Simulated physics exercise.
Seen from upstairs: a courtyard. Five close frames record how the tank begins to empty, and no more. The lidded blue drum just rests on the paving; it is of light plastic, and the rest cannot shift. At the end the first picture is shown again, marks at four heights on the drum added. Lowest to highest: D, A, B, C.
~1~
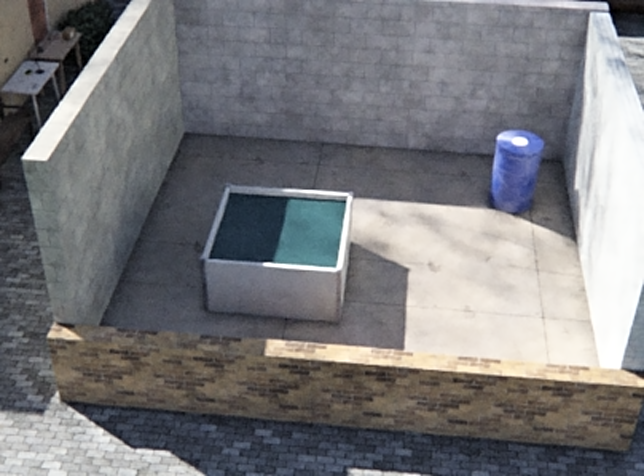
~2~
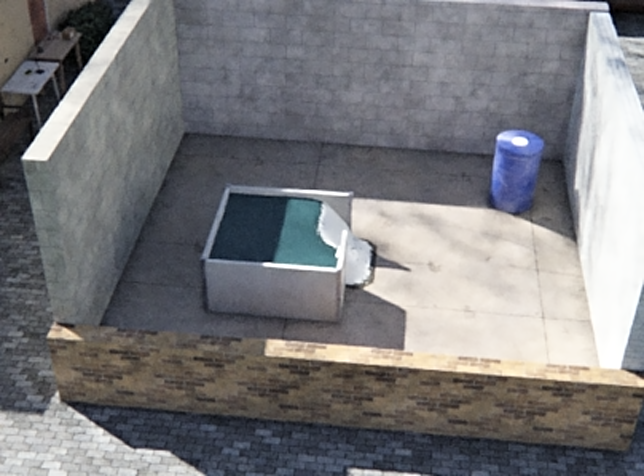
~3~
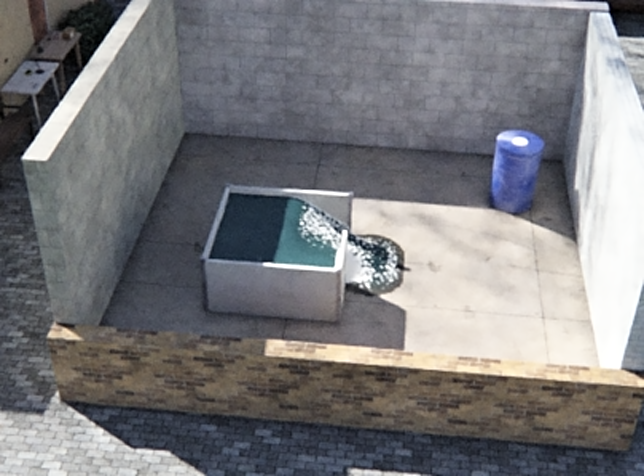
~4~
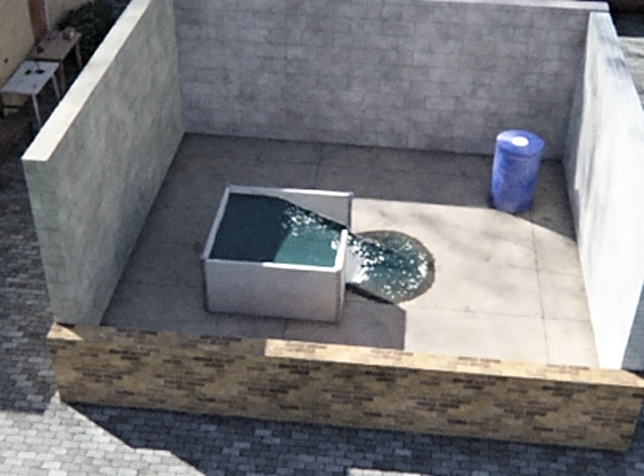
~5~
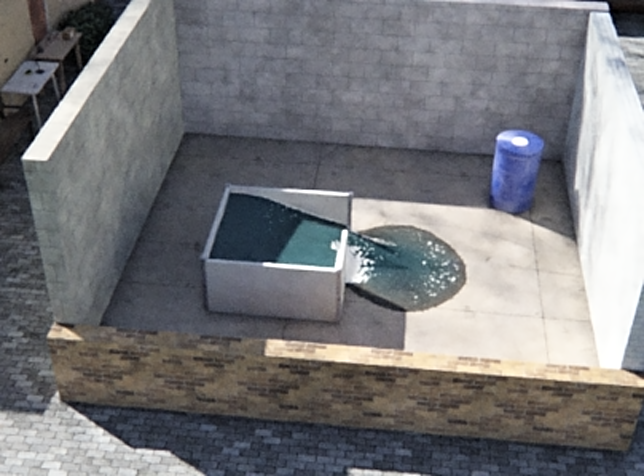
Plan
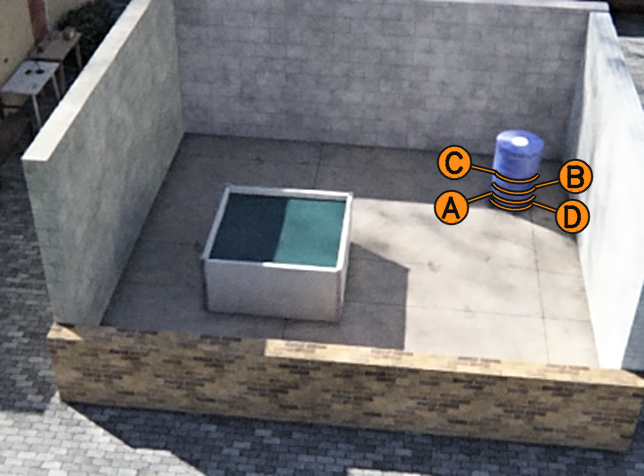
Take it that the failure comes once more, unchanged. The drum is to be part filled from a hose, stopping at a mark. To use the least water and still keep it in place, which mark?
Take A.
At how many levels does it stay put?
Three.
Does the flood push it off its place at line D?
Yes, that goes wrong.
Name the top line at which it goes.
That would be D.
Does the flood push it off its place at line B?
No.
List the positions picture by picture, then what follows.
Lid of the blue drum at (520, 142); tank full, its middle at (281, 231).
Water covers 1 % of the ground and is seen nearest the drum at (367, 247).
Water covers 3 % of the ground and is seen nearest the drum at (398, 251).
Water covers 5 % of the ground and is seen nearest the drum at (423, 250).
Lid of the blue drum at (520, 142); water covers 7 % of the ground and is seen nearest the drum at (439, 242).
On the marked copy, A at (513, 202); B at (515, 193); C at (517, 181); D at (512, 209); from the bottom up D, A, B, C.
Choosing A, it does not move.
Choosing B, it does not move.
Choosing C, it does not move.
Choosing D, it is pushed about 3 times its own width away.
